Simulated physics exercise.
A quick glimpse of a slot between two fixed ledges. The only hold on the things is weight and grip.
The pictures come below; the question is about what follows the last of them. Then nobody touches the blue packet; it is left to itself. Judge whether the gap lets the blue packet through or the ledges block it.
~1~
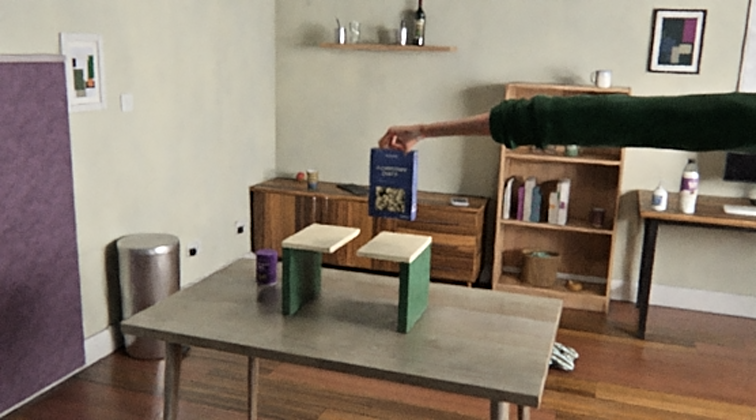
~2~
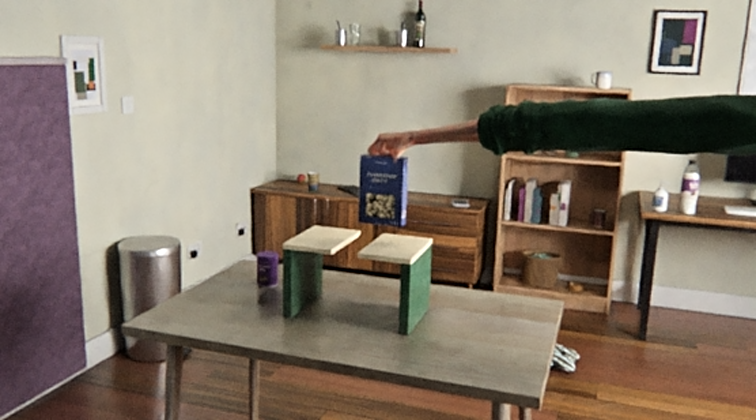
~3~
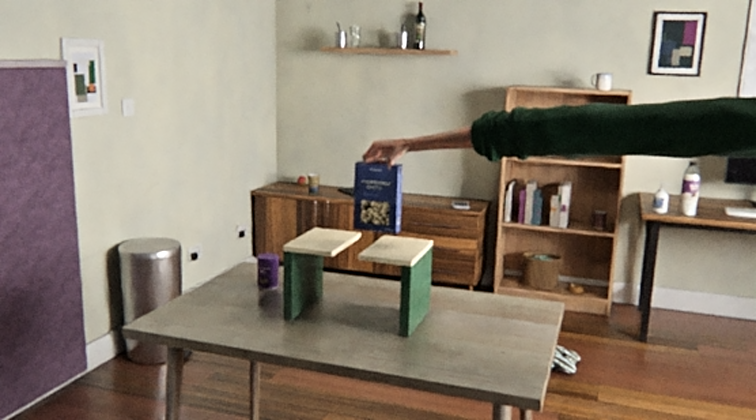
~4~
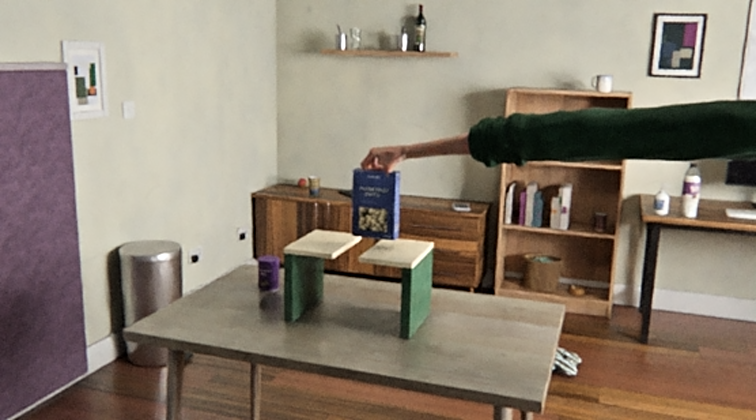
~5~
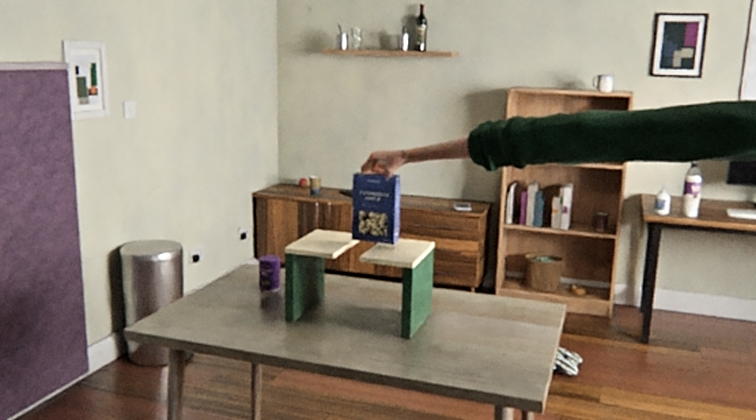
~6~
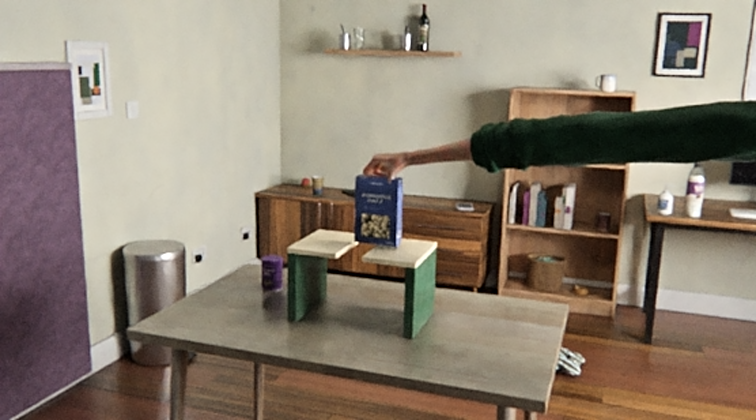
Seems it is snagged at the gap.
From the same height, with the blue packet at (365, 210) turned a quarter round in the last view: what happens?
It falls clear through.
Then, 0.20 s on from there, no change.
Then, 0.40 s on from there, blue packet resting near (378, 214).
In the end, both unmoved. At the end, from the last picture's camera, blue packet near (378, 214). The packet is caught.
